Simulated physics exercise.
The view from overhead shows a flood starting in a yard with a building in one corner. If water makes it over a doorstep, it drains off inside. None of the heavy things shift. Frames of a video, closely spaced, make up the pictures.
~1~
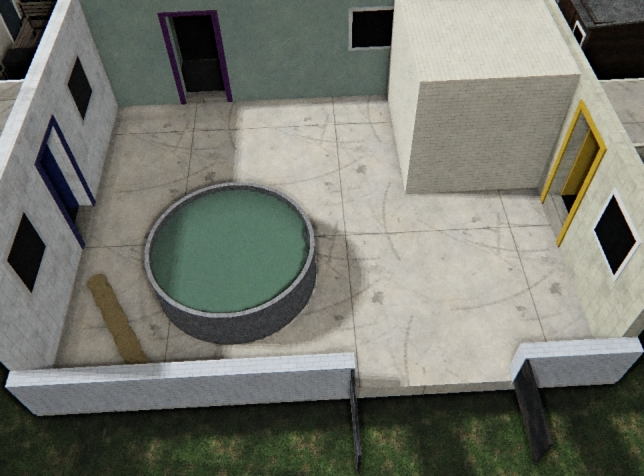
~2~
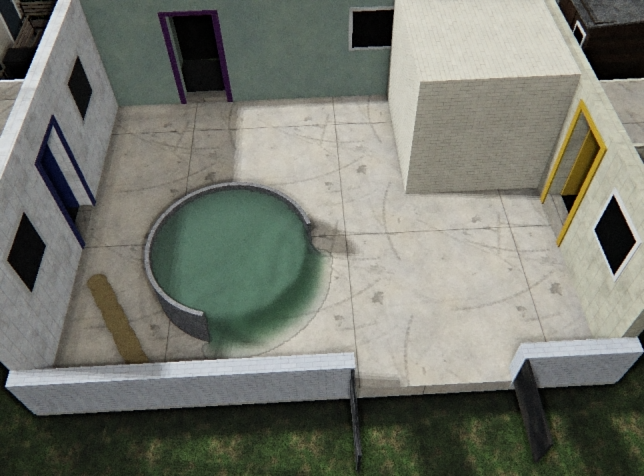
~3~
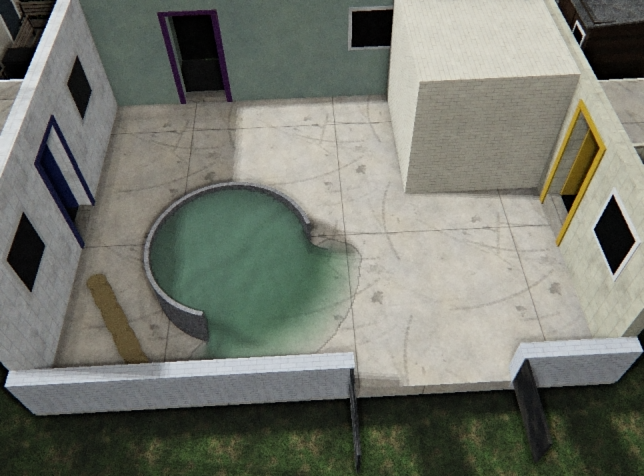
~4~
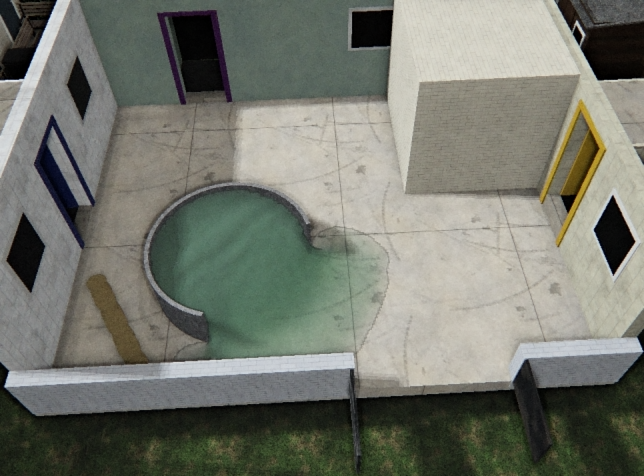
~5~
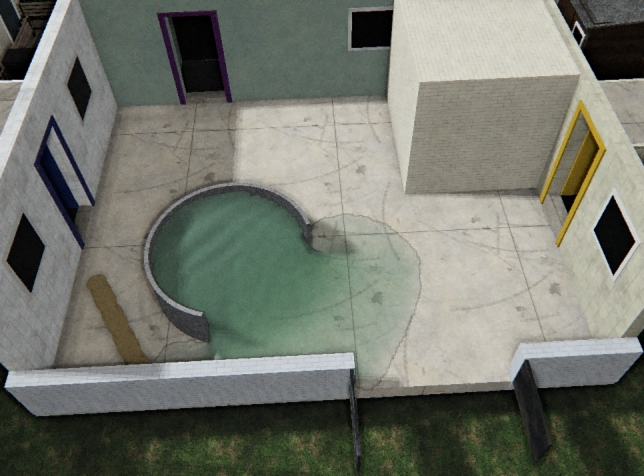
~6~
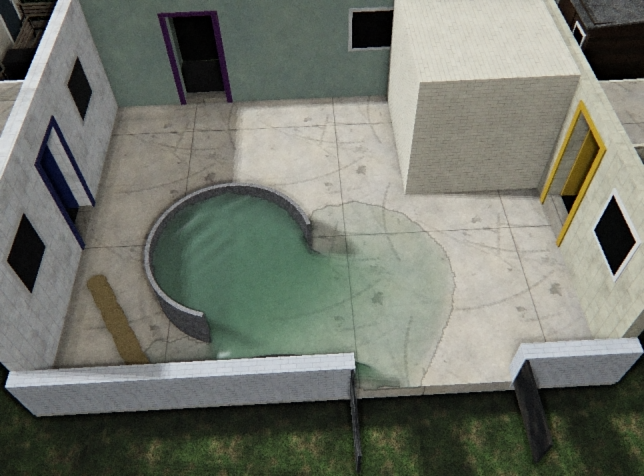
Green water burst out through the lower right side of a round pool in a walled yard, then spread across the pale paving toward the right in a widening, thinning sheet.
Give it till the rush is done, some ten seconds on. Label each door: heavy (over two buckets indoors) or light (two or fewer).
Blue door - light; purple door - light; yellow door - light.
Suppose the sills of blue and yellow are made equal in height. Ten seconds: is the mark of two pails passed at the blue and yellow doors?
In my view blue remains within bounds while yellow exceeds the threshold.
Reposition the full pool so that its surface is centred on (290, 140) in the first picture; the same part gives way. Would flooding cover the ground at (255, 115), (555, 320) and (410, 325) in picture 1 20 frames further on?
Soaked, soaked, soaked.
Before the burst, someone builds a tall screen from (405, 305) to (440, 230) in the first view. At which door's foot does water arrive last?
I'd say the purple one.
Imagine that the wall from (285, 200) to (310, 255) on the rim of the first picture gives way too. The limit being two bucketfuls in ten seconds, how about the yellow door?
Result - yellow overshoots.
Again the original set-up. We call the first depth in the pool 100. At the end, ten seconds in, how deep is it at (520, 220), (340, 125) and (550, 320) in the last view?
12, 2, 12 %.
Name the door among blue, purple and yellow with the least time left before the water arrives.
The yellow one.
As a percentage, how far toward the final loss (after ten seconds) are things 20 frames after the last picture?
Estimate: 50 %.
A moment on, water covers 40 % of the floor; the blue door not reached, the purple door not reached, the yellow door not reached.
Next, water covers 45 % of the floor; the blue door not reached, the purple door not reached, the yellow door wet at the sill, nothing in.
Then, water covers 50 % of the floor; the blue door wet at the sill, nothing in, the purple door not reached, the yellow door wet at the sill, nothing in.
Later, water covers 80 % of the floor; the blue door under two buckets in, the purple door wet at the sill, nothing in, the yellow door under two buckets in.
In the end, water covers 95 % of the floor; the blue door under two buckets in, the purple door wet at the sill, nothing in, the yellow door under two buckets in.
